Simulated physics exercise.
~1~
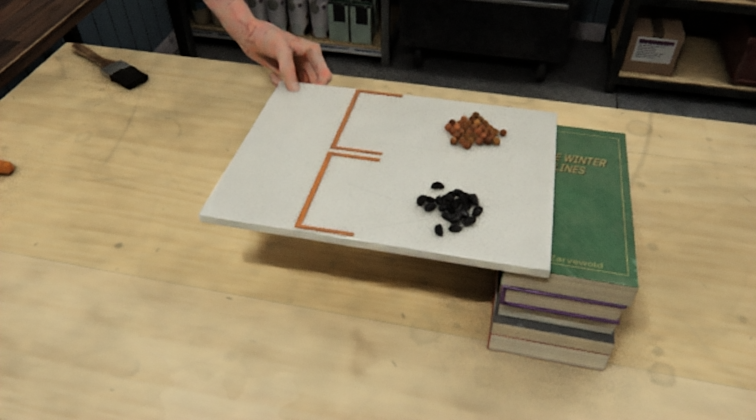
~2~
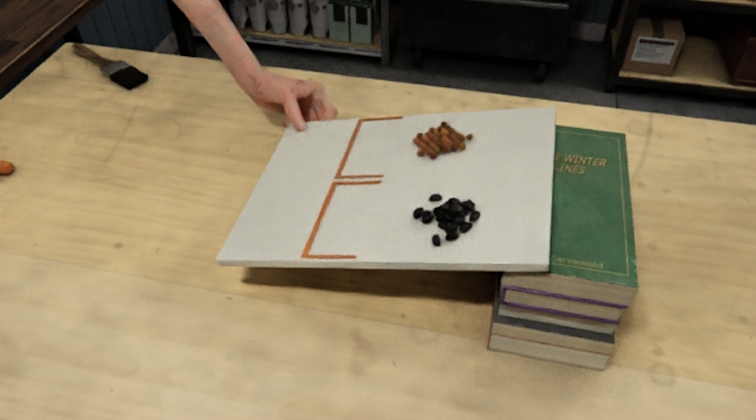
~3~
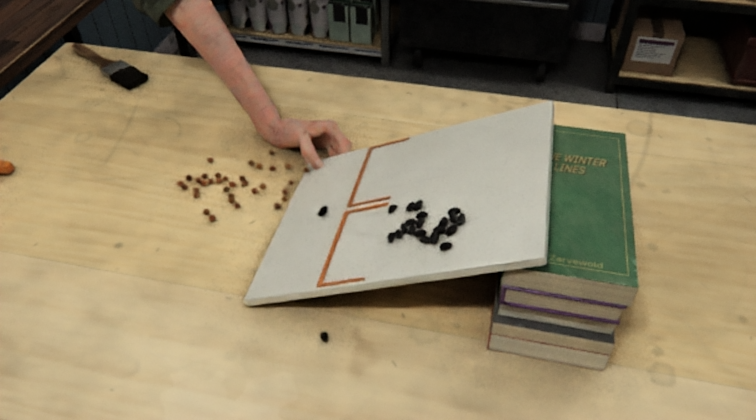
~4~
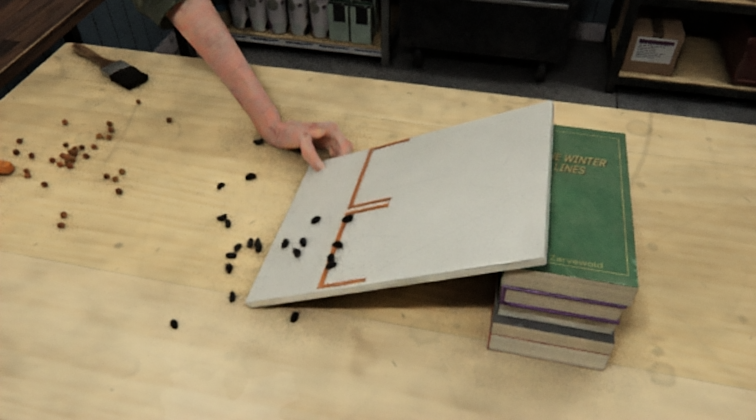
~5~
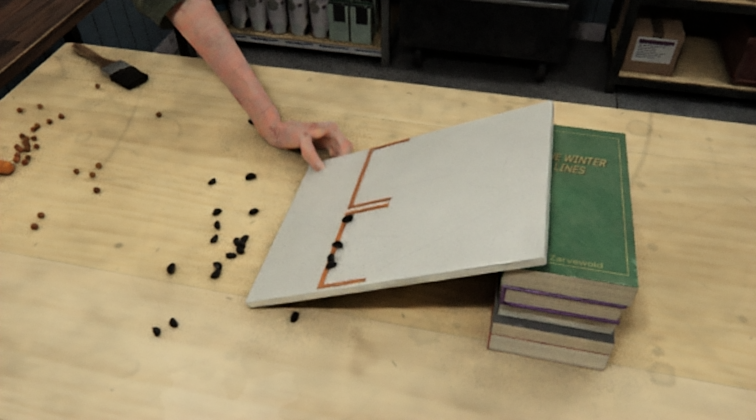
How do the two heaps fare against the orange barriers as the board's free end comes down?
Both heaps get past their barriers. The farther brown beads all clear theirs, and most of the nearer black pieces do too, with a few left at the barrier.
